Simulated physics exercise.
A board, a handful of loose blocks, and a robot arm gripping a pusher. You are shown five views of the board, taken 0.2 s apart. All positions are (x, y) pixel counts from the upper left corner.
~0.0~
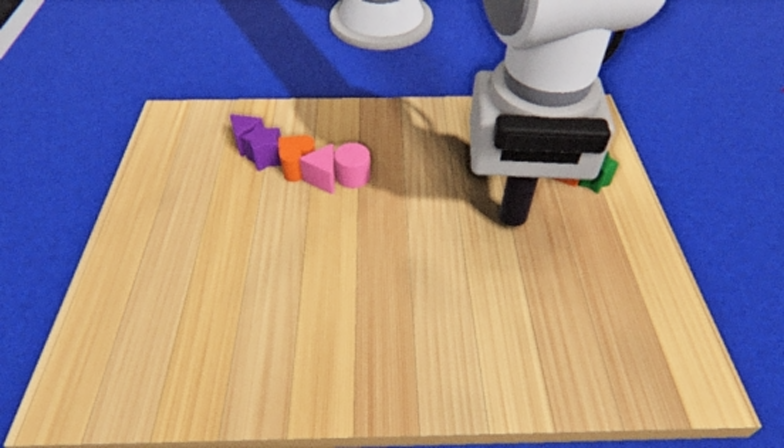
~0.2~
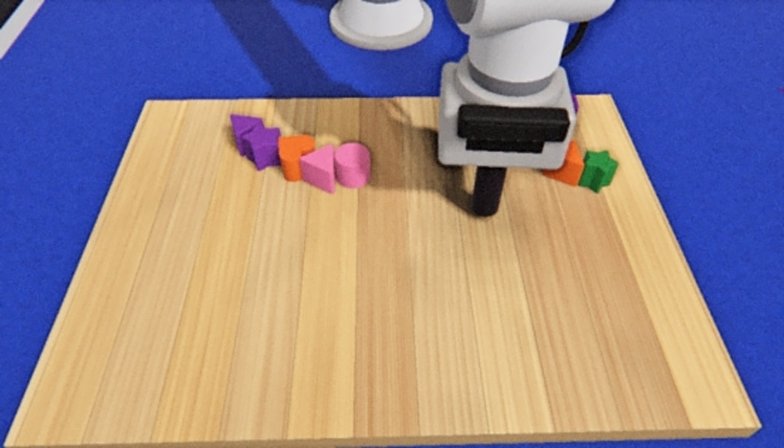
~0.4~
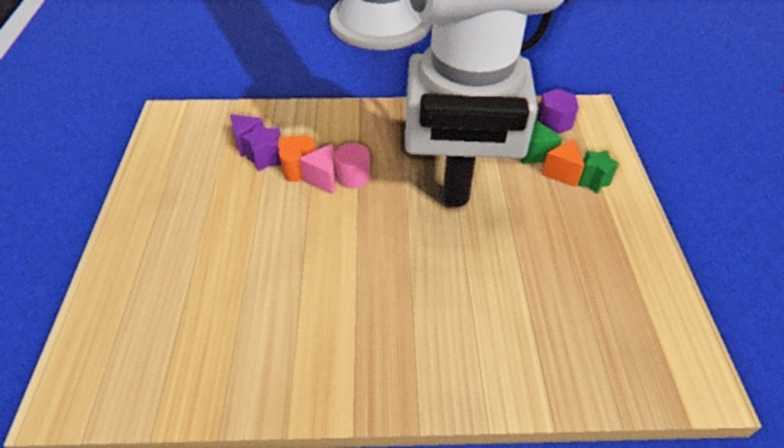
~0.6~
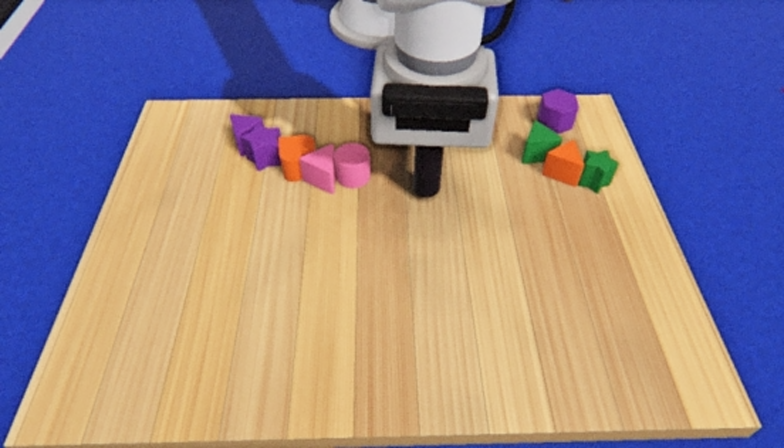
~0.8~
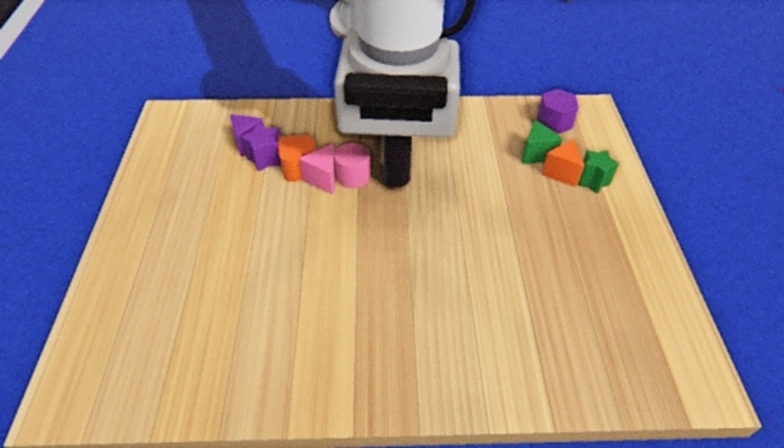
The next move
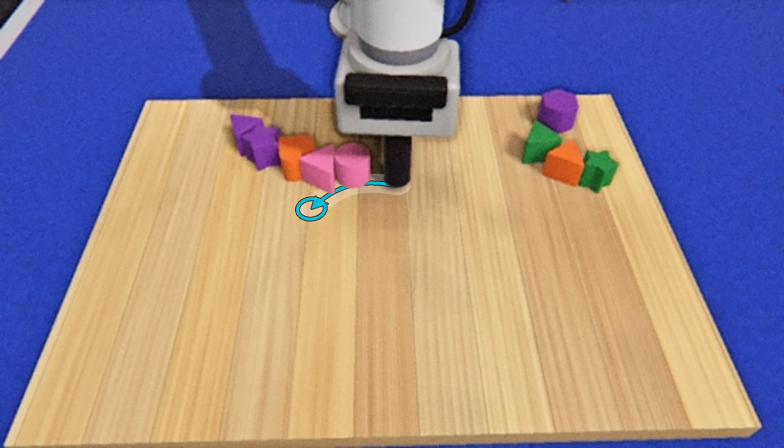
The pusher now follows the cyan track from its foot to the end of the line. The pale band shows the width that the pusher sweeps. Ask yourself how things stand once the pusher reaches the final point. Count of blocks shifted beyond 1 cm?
The count is three or more.
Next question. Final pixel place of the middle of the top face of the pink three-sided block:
Roughly at (268, 160).
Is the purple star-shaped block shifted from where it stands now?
Yes, it checks out.
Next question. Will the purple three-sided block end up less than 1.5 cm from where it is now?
It seems not.
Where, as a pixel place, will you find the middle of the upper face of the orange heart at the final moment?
Near (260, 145).
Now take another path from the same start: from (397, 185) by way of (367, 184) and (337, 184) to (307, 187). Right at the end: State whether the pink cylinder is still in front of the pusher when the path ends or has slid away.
It is still ahead of the pusher.
The drawn path runs from (397, 185) by way of (365, 183) and (335, 191) to (311, 209).
The first path, step by step. One third of the way, pusher at (364, 176); orange heart at (289, 145); pink three-sided block at (307, 158), turned 10° anticlockwise; pink cylinder at (336, 151).
Two thirds of the way, pusher at (335, 184); purple three-sided block at (234, 116), turned 15° clockwise; purple star-shaped block at (243, 132), turned 20° clockwise; orange heart at (267, 144), turned 20° clockwise; pink three-sided block at (277, 160); pink cylinder at (308, 157).
At the end, pusher at (310, 202); purple three-sided block at (232, 114), turned 20° clockwise; purple star-shaped block at (238, 130), turned 25° clockwise; orange heart at (261, 143), turned 25° clockwise; pink three-sided block at (268, 160); pink cylinder at (297, 162).
